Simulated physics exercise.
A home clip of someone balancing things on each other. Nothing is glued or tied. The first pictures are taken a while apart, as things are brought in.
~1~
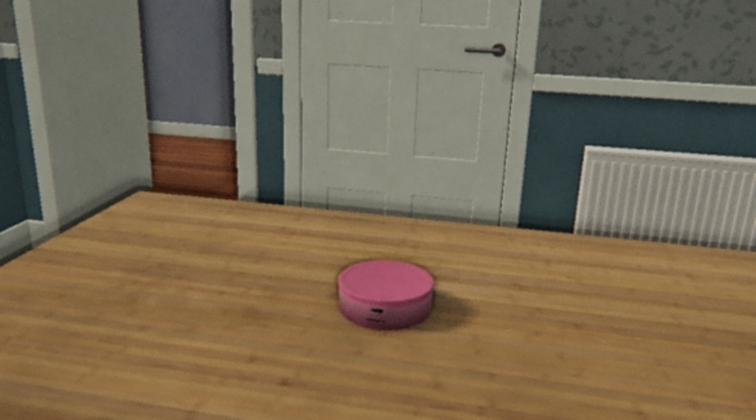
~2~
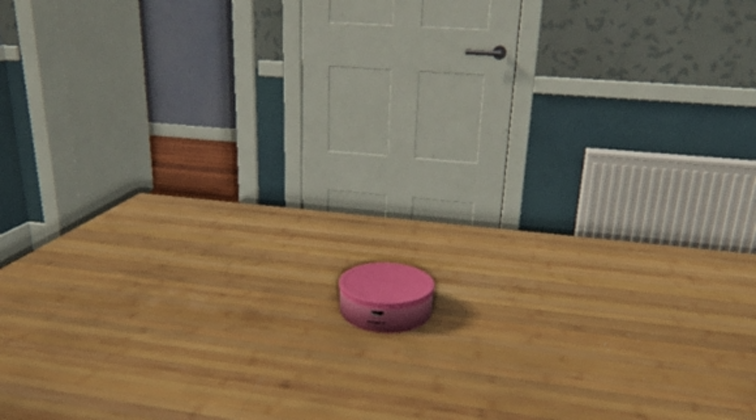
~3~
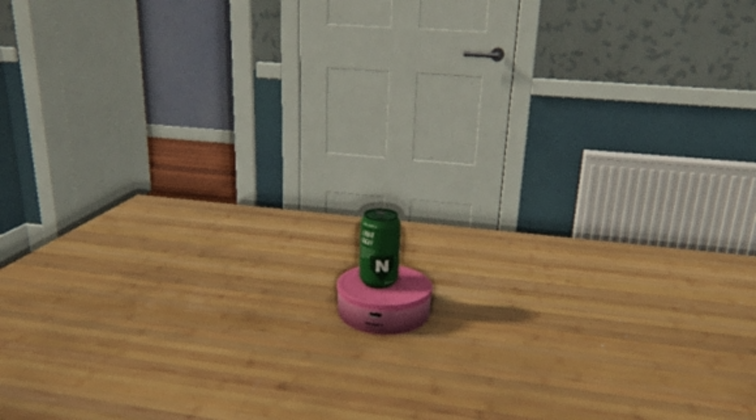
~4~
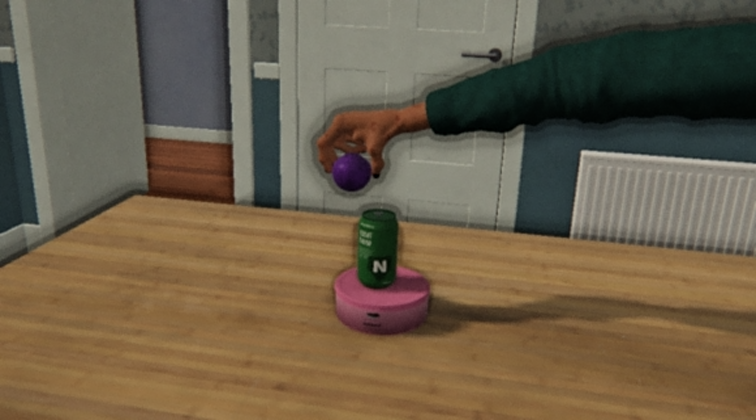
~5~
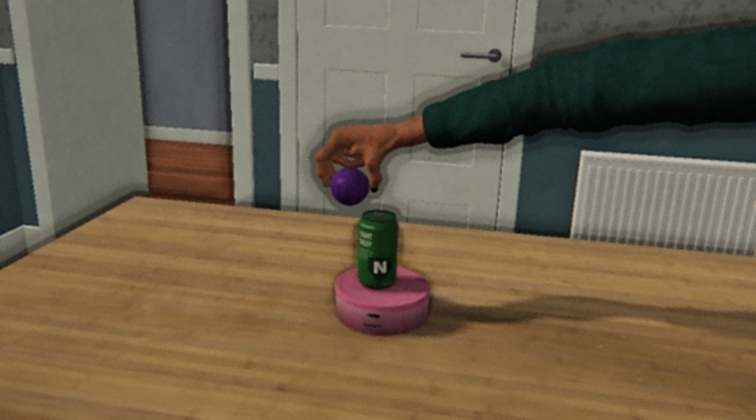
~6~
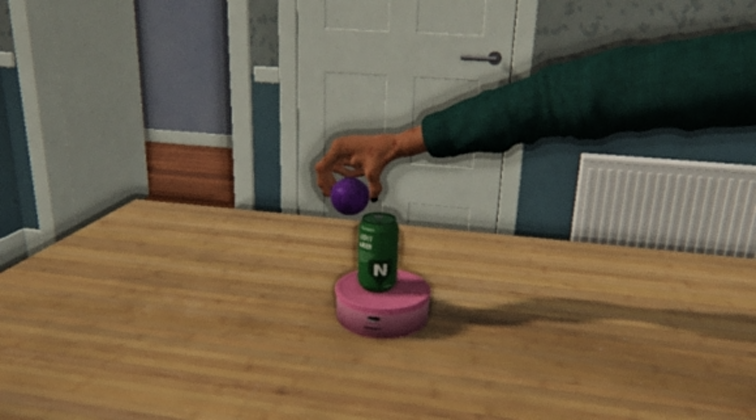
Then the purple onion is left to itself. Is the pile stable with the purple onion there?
It loses its balance.
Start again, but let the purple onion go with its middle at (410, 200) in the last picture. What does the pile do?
Then it comes apart.
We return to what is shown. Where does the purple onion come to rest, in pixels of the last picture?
Around (272, 288).
Then, 0.30 s on from there, purple onion now fallen.
Then, 0.40 s on from there, things are still on the move.
Then, 0.50 s on from there, as before.
In the end, fallen, purple onion; the other 2 unmoved. At the end, from the last picture's camera, purple onion near (272, 288). The pile comes apart.
